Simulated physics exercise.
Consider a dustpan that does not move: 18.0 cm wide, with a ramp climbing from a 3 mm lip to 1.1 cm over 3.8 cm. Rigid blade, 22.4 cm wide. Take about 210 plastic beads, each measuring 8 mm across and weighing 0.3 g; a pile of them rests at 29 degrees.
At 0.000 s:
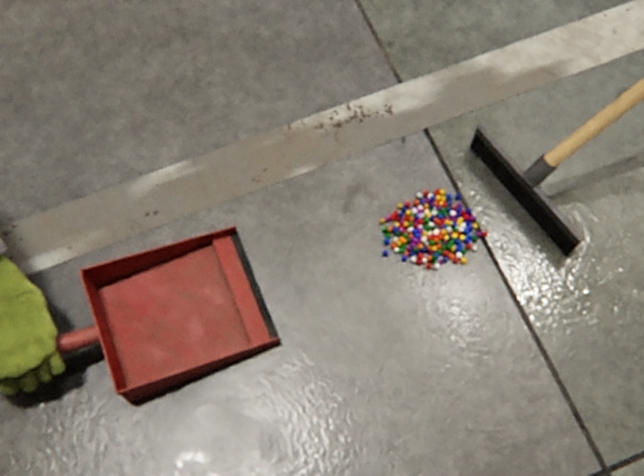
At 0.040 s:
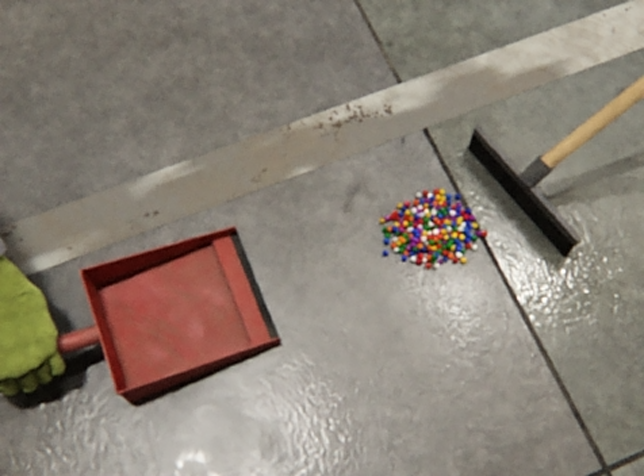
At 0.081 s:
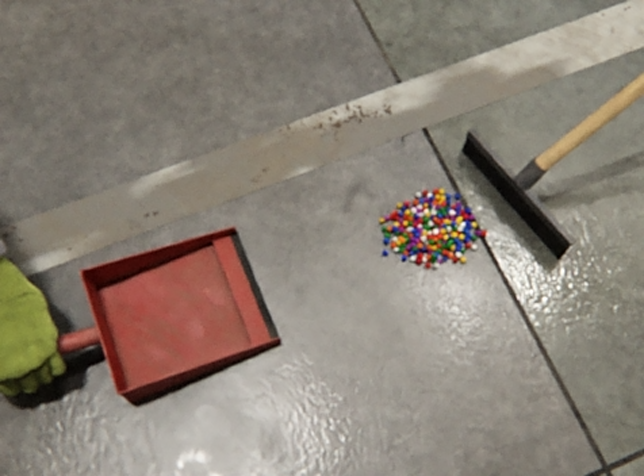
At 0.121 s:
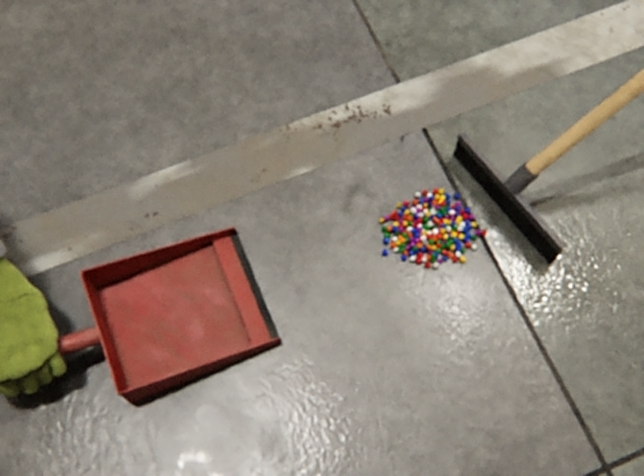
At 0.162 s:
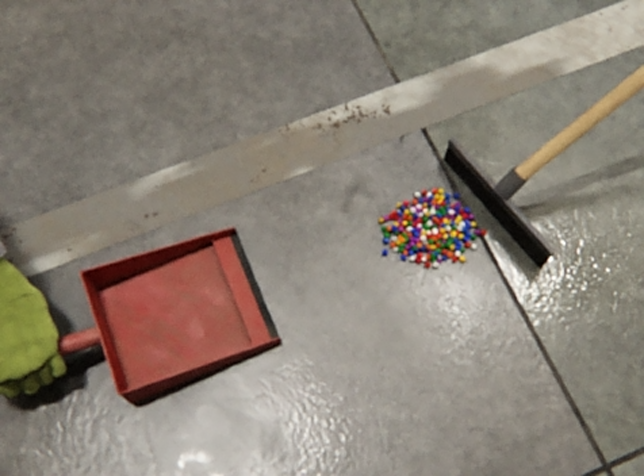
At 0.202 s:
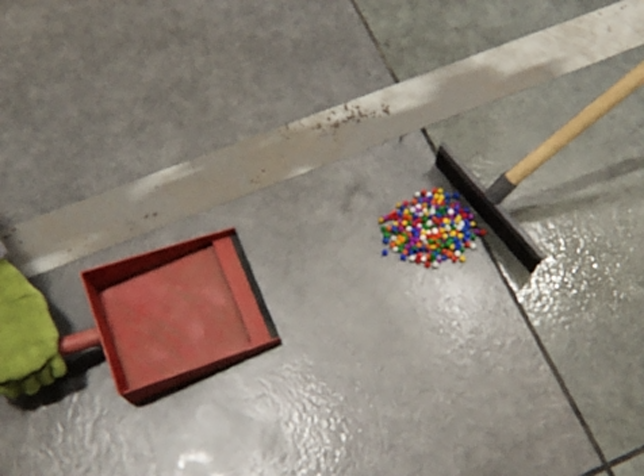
A green-gloved hand held a red dustpan still on the wet gray floor while a black-bladed tool with a wooden handle slid a short way left, up close to an undisturbed pile of colorful beads.
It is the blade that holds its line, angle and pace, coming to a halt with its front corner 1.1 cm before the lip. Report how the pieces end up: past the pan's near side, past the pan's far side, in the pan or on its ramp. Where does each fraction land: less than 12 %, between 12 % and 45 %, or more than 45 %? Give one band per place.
Near side: I predict a mid-range share of the load. Far side: I predict a minor share of the load. Pan: I predict a mid-range share of the load.
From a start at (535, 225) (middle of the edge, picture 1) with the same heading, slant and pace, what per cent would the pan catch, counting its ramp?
I'd put it at around 15 per cent.
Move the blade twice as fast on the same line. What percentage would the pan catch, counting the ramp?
It would be around 25 per cent.
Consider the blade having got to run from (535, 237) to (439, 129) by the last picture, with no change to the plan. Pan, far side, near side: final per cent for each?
That ends as pan 0, far 10, and near 10.
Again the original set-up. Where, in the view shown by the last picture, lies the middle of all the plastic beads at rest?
About (277, 320).
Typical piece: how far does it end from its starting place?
That distance is around 28 cm.
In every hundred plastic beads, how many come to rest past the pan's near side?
Some 35 %.
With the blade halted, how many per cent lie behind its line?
Some 10 percent of it.
After 0.58 s, middle of the blade 20 cm from the lip; 0 % over the lip, far side 0 %, near side 20 %.
Then, at 0.83 s, middle of the blade 10 cm from the lip; 0 % over the lip, far side 0 %, near side 25 %.
Then, at 1.19 s, middle of the blade 4 cm from the lip; 20 % over the lip, far side 5 %, near side 35 %.
At rest (1.7 s), near side 35 %, far side 5 %, pan 20 %, in front of the lip or behind the blade 45 %.
